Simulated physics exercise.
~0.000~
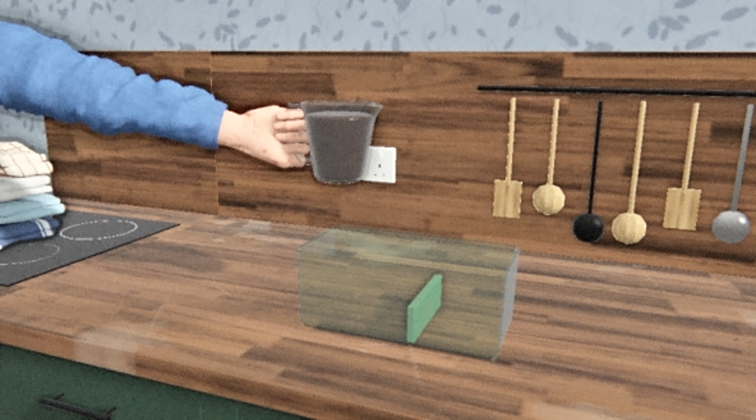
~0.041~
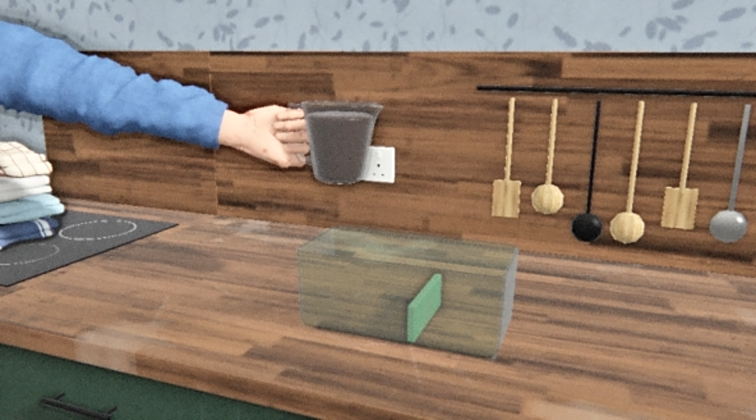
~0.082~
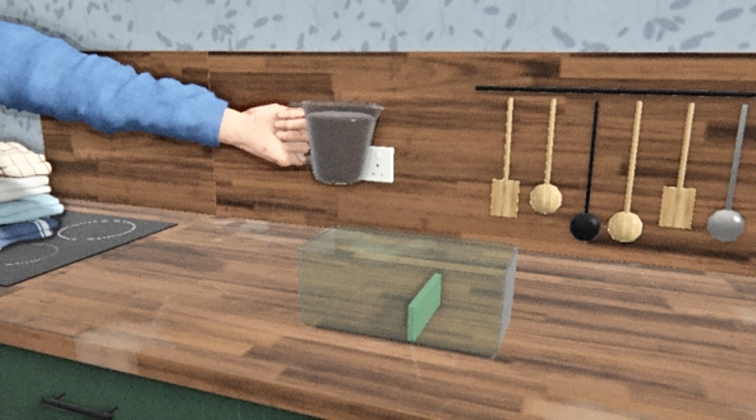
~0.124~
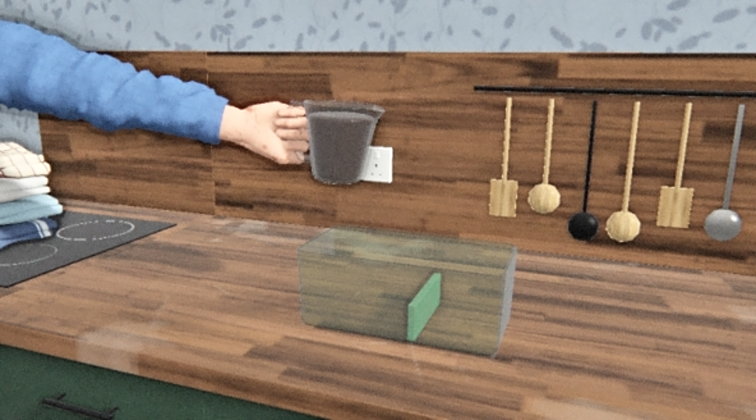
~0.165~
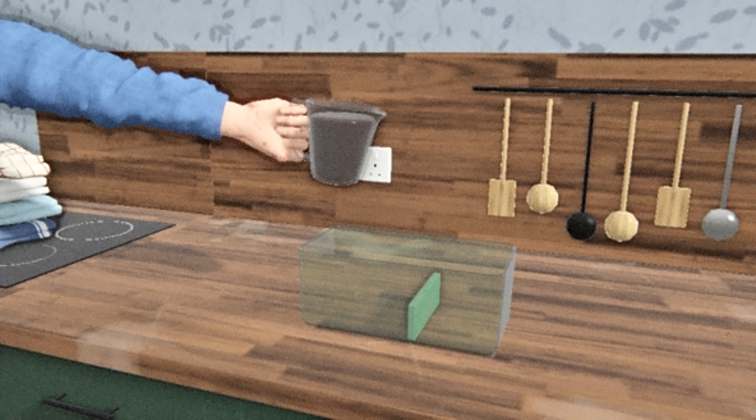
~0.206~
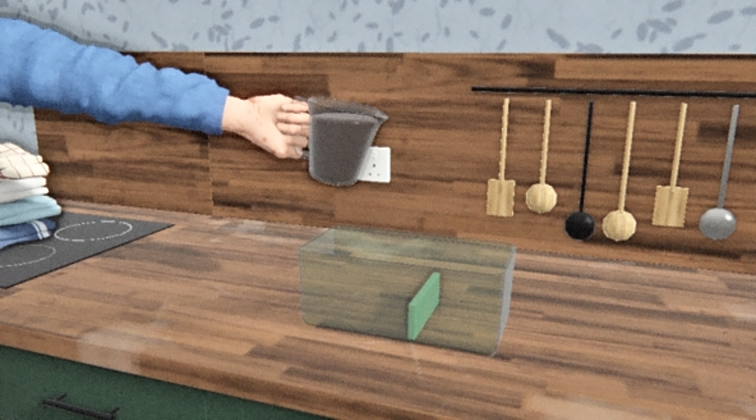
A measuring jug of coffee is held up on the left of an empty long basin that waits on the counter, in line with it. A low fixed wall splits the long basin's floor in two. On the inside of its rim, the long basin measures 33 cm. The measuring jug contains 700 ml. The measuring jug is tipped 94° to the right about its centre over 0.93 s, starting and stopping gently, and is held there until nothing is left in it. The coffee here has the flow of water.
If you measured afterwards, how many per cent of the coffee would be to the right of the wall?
About 54 out of 100.
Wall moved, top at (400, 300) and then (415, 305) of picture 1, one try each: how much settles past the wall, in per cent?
I'd put it at about 95 per cent for the first and about 80 per cent for the second.
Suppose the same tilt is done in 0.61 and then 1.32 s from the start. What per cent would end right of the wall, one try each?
Try 1: Approx. 50 %; try 2: Approx. 60 %.
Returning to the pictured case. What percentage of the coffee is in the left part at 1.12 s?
About 38 per cent.
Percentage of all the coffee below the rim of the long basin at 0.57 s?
About 3%.
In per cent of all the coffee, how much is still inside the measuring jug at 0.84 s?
I'd say some 28 per cent remains.
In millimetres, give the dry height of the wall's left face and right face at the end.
About 48 mm left, about 40 mm right.
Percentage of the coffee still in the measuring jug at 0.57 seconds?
76 %.
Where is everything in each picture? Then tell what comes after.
In the first frame, tilt 0°; pouring edge (382, 106); surface from (311, 113) to (373, 116); the long basin's rim runs from (317, 238) to (512, 262); the wall's top is at (426, 291).
In the second frame, tilt 0°; pouring edge (382, 107); surface from (311, 114) to (373, 117).
In the third frame, tilt 2°; pouring edge (383, 108); surface from (312, 113) to (374, 118).
In the fourth frame, tilt 4°; pouring edge (384, 111); surface from (313, 113) to (375, 119).
In the fifth frame, tilt 7°; pouring edge (385, 114); surface from (314, 114) to (376, 119).
In the sixth frame, tilt 11°; pouring edge (387, 118); surface from (316, 115) to (378, 120).
By 0.57 s the tilt is 64° and 77 per cent is still to pour, 1 is left of the wall and 2 right of it.
By 0.84 s the tilt is 92° and 28 per cent is still to pour, 12 is left of the wall and 37 right of it.
By 1.12 s the tilt is 94° and 3 per cent is still to pour, 37 is left of the wall and 54 right of it.
By 1.43 s the tilt is 94° and 0 per cent is still to pour, 44 is left of the wall and 54 right of it.
At rest 45 per cent lies left of the wall, 54 right of it and 1 outside.
